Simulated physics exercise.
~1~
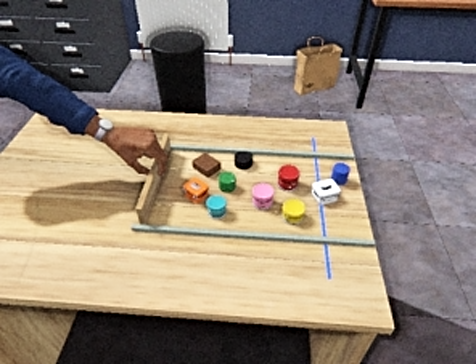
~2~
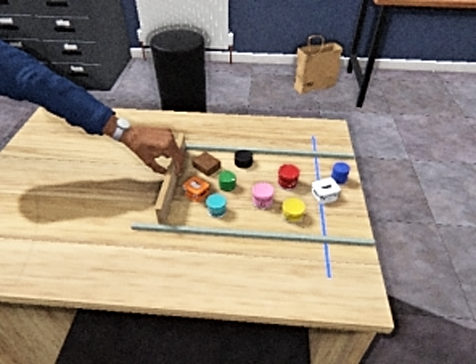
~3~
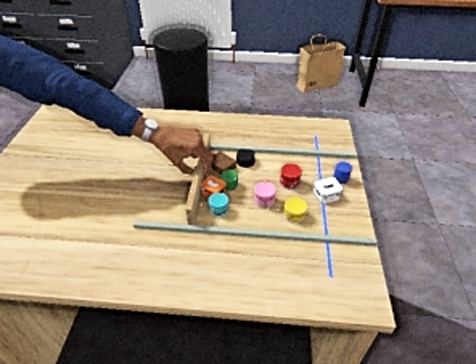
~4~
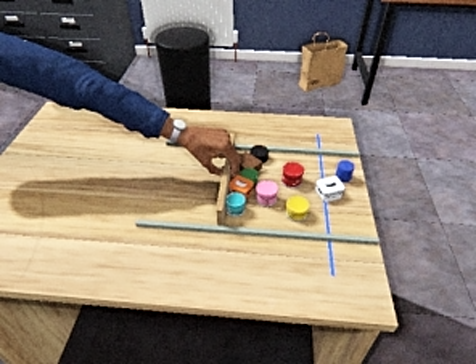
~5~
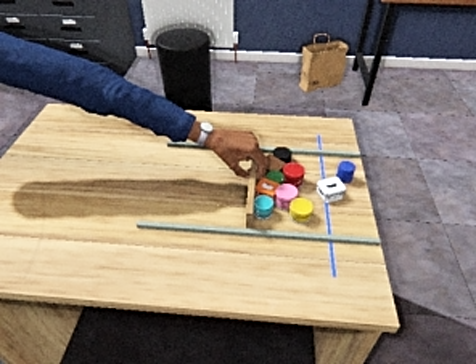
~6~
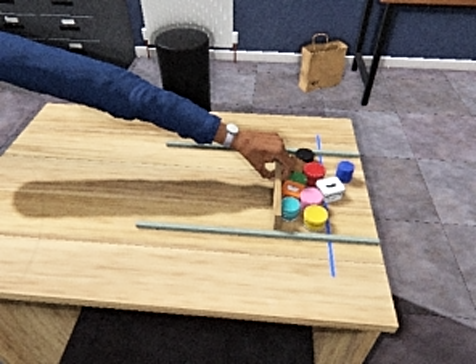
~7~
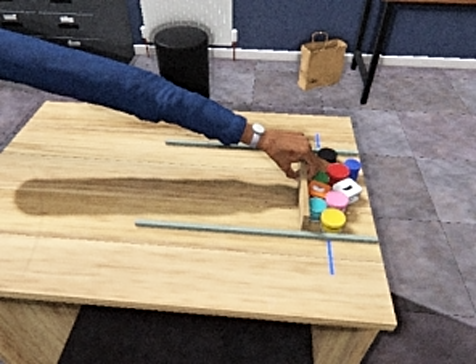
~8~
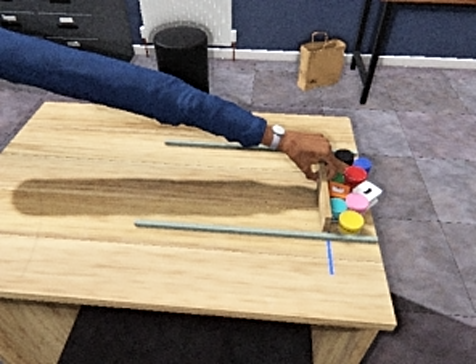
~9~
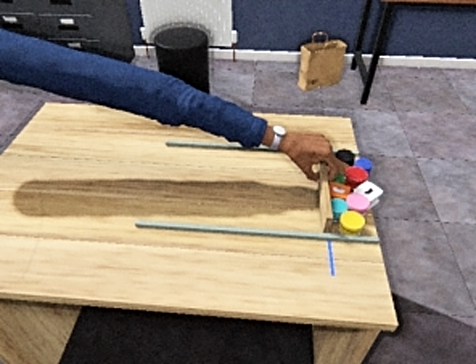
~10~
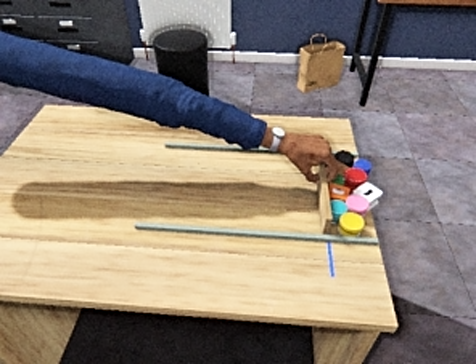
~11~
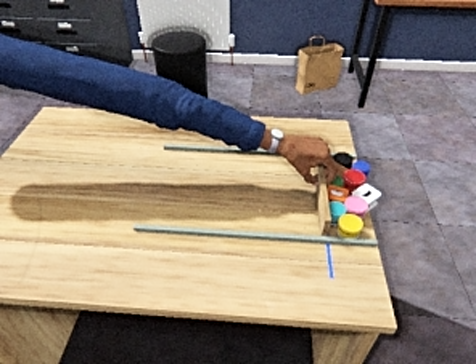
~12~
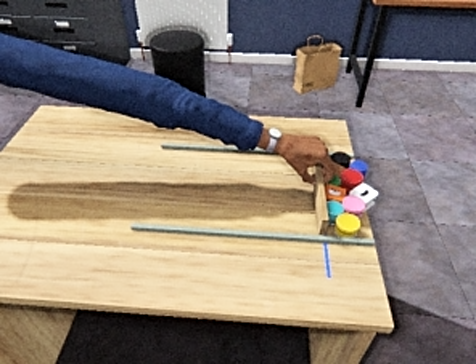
To begin with, a hand holds a small wooden board upright at the left of a scatter of colourful pots, lids and blocks, between two thin strips on a table. The hand slides the board to the right, and it gathers the orange case, brown block and turquoise pot. The green lid and pink piece join the moving cluster, followed by the yellow tin. Pushed on together, the bunch carries the white case and blue lid across the blue tape. The board stops just past the tape, with everything crowded at the table's right end and nothing fallen off.
